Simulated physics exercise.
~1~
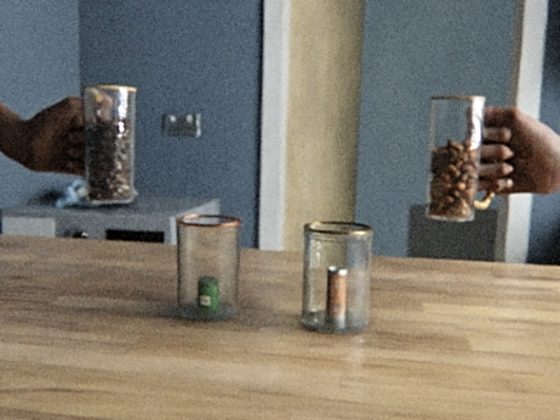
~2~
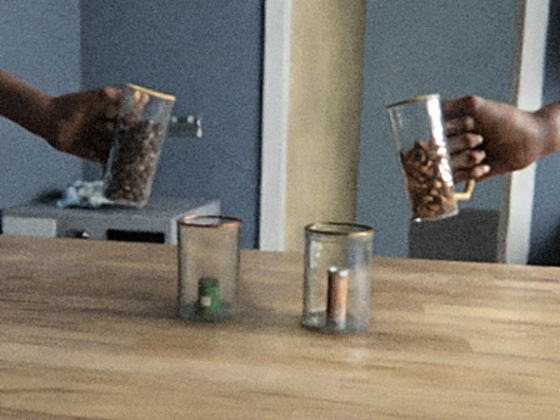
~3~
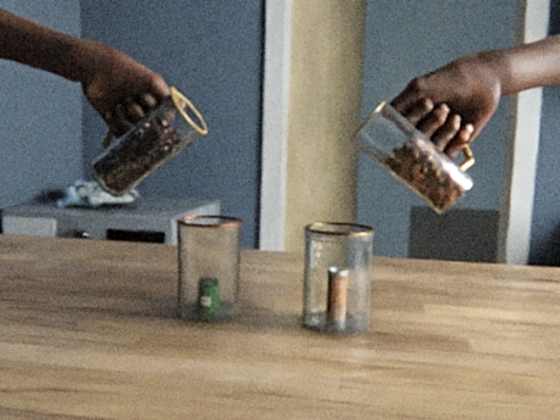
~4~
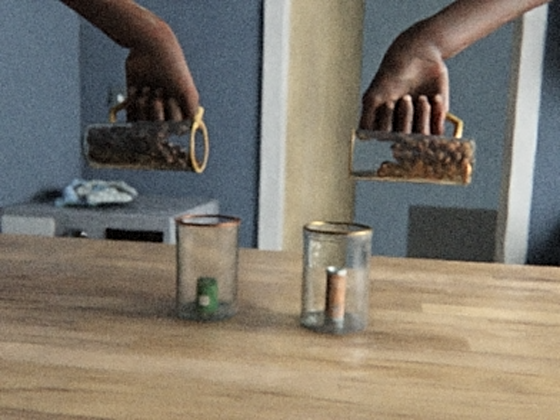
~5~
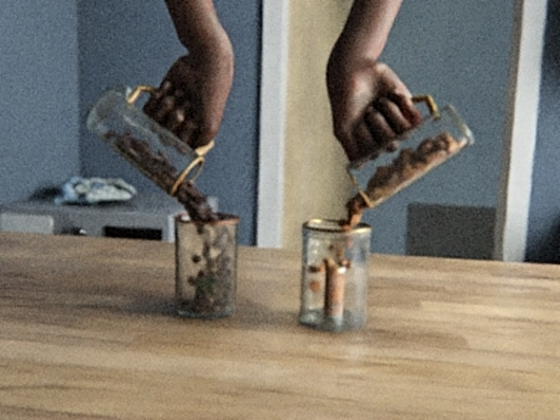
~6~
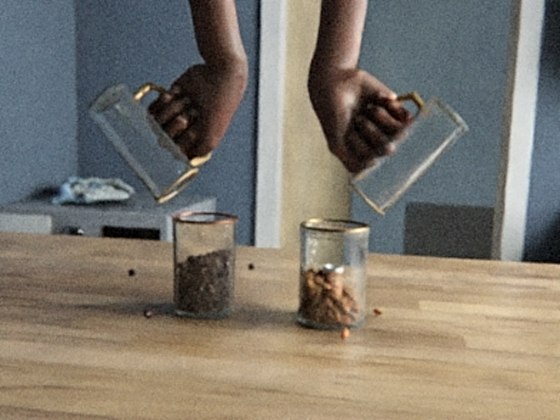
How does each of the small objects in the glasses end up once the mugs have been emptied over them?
The green object in the left glass is hidden under the dark pieces, while the top of the object in the right glass still stands above the brown pile.
